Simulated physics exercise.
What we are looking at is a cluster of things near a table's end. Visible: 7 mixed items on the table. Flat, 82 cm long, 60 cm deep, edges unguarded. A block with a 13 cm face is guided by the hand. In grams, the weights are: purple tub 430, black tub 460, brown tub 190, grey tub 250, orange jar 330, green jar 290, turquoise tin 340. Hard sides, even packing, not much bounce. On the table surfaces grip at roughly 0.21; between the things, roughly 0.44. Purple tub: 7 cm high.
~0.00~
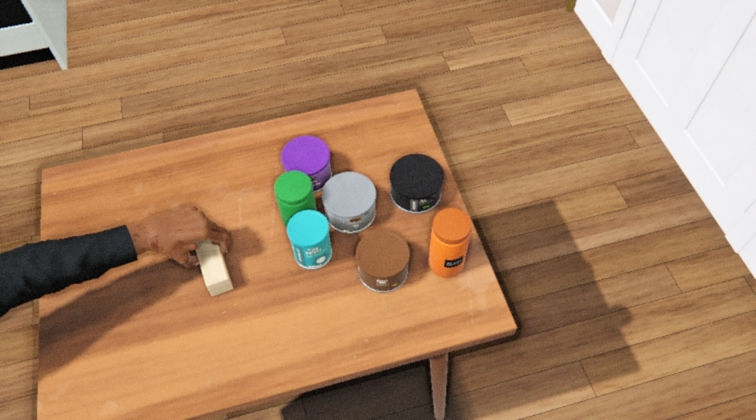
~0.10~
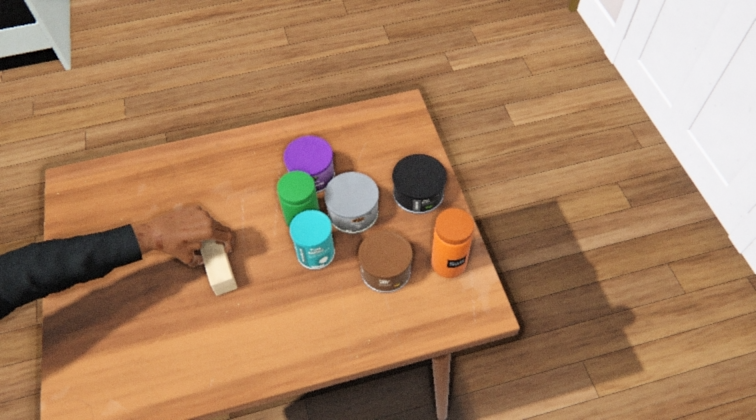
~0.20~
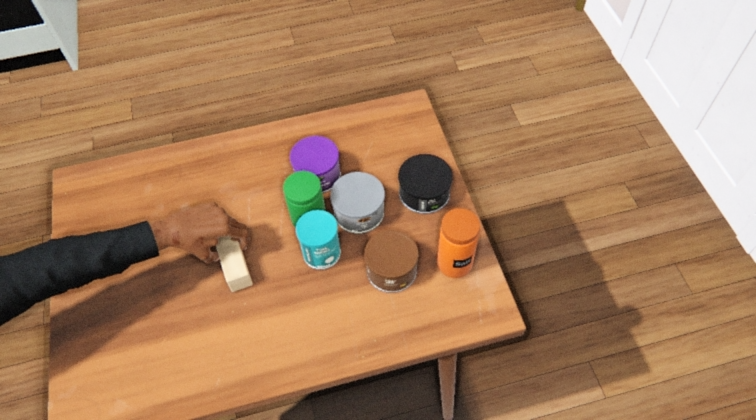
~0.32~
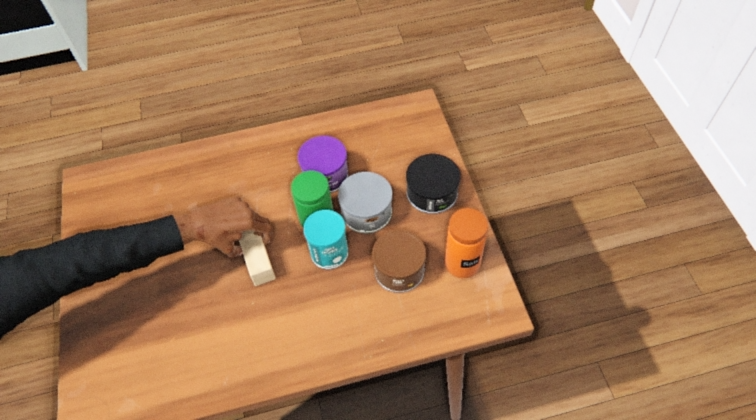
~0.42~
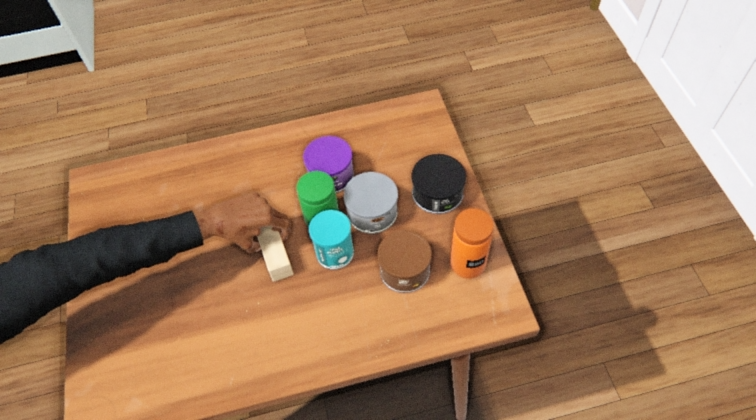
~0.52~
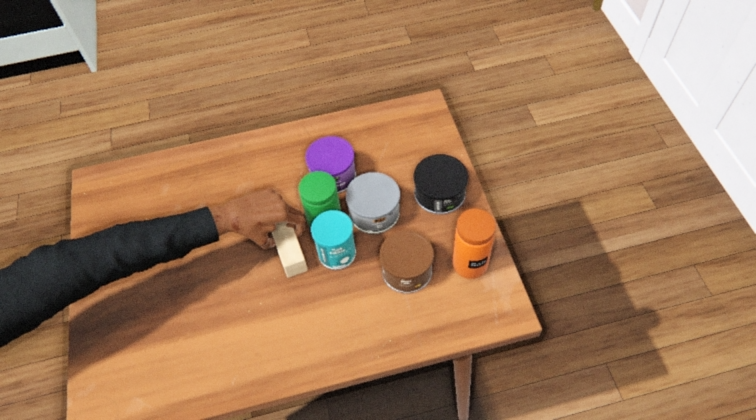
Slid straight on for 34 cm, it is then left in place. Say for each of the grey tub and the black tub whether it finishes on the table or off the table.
My prediction: Grey tub - kept; black tub - lost.
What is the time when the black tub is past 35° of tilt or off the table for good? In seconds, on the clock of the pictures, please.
Somewhere about 1.2 s.
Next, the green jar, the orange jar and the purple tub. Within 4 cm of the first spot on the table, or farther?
Green jar: Is displaced; orange jar: Remains in place; purple tub: Remains in place.
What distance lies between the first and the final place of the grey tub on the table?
19 cm.
Around 0.92 s, block slid 19 cm; grey tub shifted 5 cm near (398, 200); turquoise tin shifted 7 cm; green jar shifted 7 cm.
Around 1.22 s, block slid 27 cm; grey tub shifted 12 cm near (431, 189); black tub shifted 8 cm near (479, 172); turquoise tin shifted 14 cm.
Around 1.52 s, block slid 33 cm; black tub now off the table; grey tub shifted 18 cm near (461, 178); green jar shifted 21 cm.
Around 1.72 s, block slid 34 cm; grey tub shifted 19 cm near (463, 177); green jar shifted 21 cm; turquoise tin shifted 22 cm.
Finally (2.0 s), off the table, black tub; not toppled but over 4 cm from the start, grey tub, green jar and turquoise tin; the other 3 still in place (within 4 cm). Final places as that camera would see them, grey tub near (463, 177).
